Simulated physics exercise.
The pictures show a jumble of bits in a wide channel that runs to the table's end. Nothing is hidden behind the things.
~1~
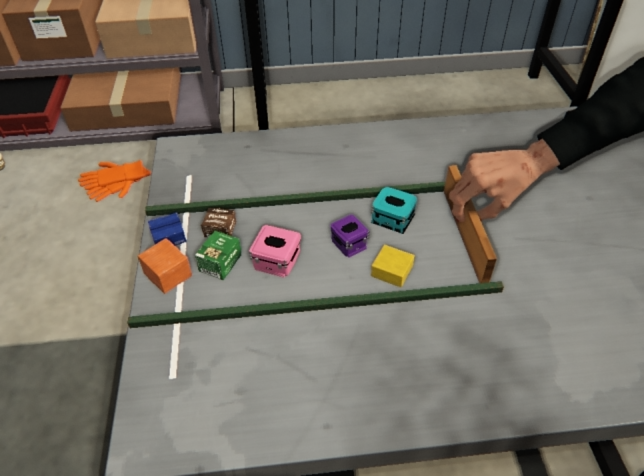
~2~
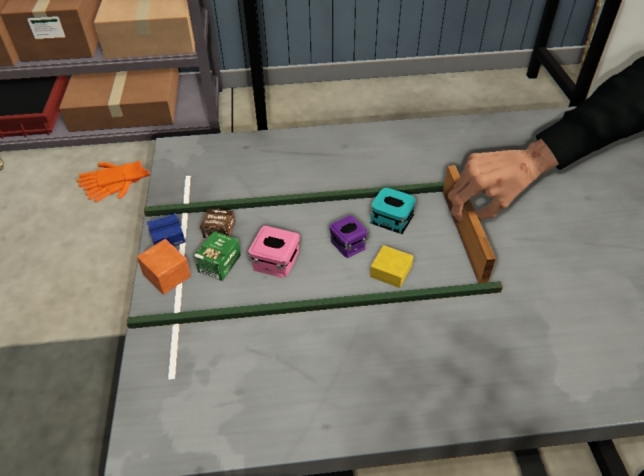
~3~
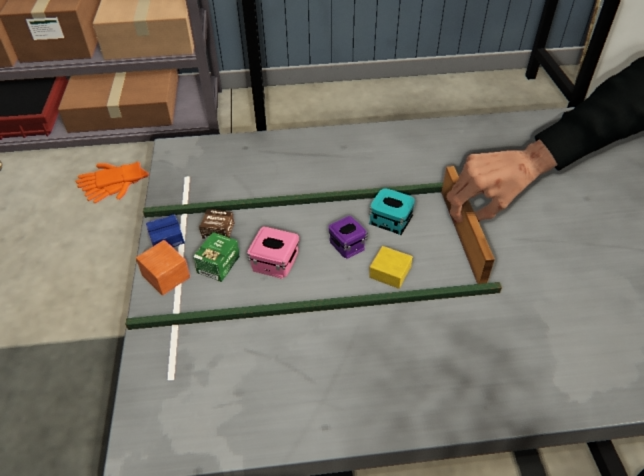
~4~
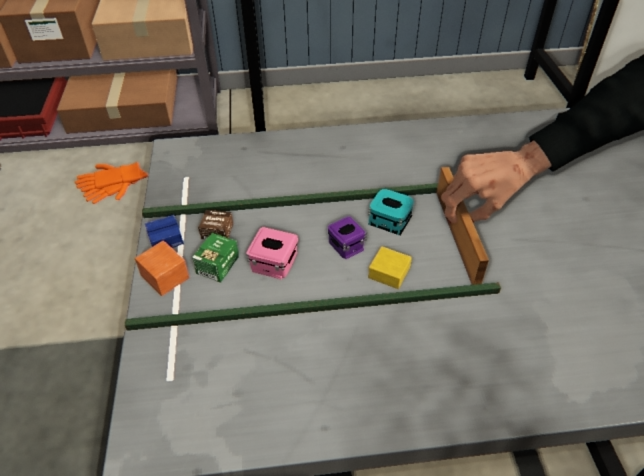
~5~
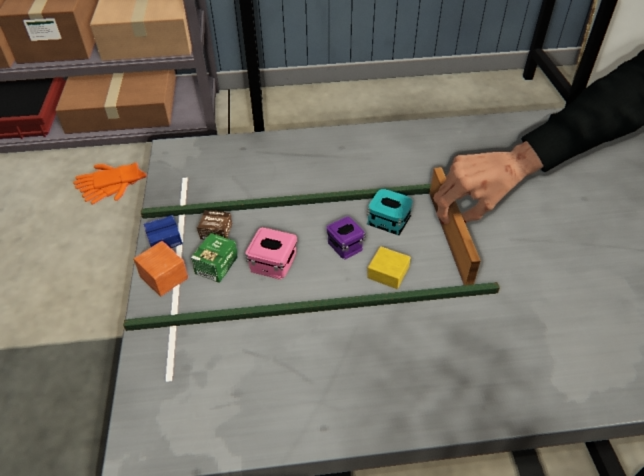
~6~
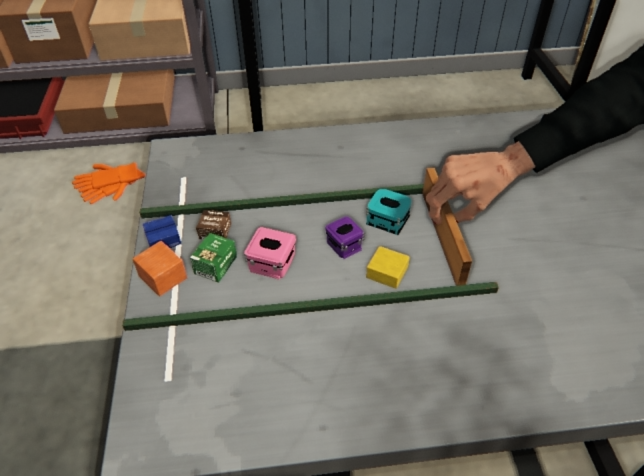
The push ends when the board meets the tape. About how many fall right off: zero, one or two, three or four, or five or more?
The number that fall off is five or more.
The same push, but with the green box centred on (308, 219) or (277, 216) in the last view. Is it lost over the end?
The green box is lost; comes down.
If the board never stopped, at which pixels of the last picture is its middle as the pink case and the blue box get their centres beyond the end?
Near (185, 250) and (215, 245).
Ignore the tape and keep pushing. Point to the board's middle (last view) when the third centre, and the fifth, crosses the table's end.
Its middle is around (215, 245) and later (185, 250).
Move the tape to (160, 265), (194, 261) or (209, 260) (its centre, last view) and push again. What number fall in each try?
Down on the floor: 5, 3 and 3.
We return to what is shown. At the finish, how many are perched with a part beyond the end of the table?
The number is 0.
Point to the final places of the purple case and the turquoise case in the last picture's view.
The purple case at (159, 271), the turquoise case at (158, 240).
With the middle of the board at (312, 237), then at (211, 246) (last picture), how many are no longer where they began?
At the one place 4, at the other 8.
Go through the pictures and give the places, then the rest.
Blue box (167, 232); orange block (165, 266); brown box (219, 223); board (468, 222); tape (182, 261), in the first frame.
Orange block (164, 267); purple case (348, 237), in the second frame.
Brown box (217, 225); pink case (274, 253), in the third frame.
Blue box (164, 234); green box (216, 257), in the fourth frame.
Orange block (161, 269); turquoise case (390, 211), in the fifth frame.
Blue box (162, 234); orange block (160, 269); brown box (214, 226); board (445, 224); tape (177, 263), in the sixth frame.
Early on, none off yet; blue box at rest near (162, 234); orange block at rest near (160, 269); brown box at rest near (214, 226).
A while later, none off yet; blue box at rest near (162, 234); orange block travelled a little near (138, 269); brown box moving near (211, 226).
Finally, the number that fall off is five or more; lost, pink case, green box, brown box, orange block and blue box.
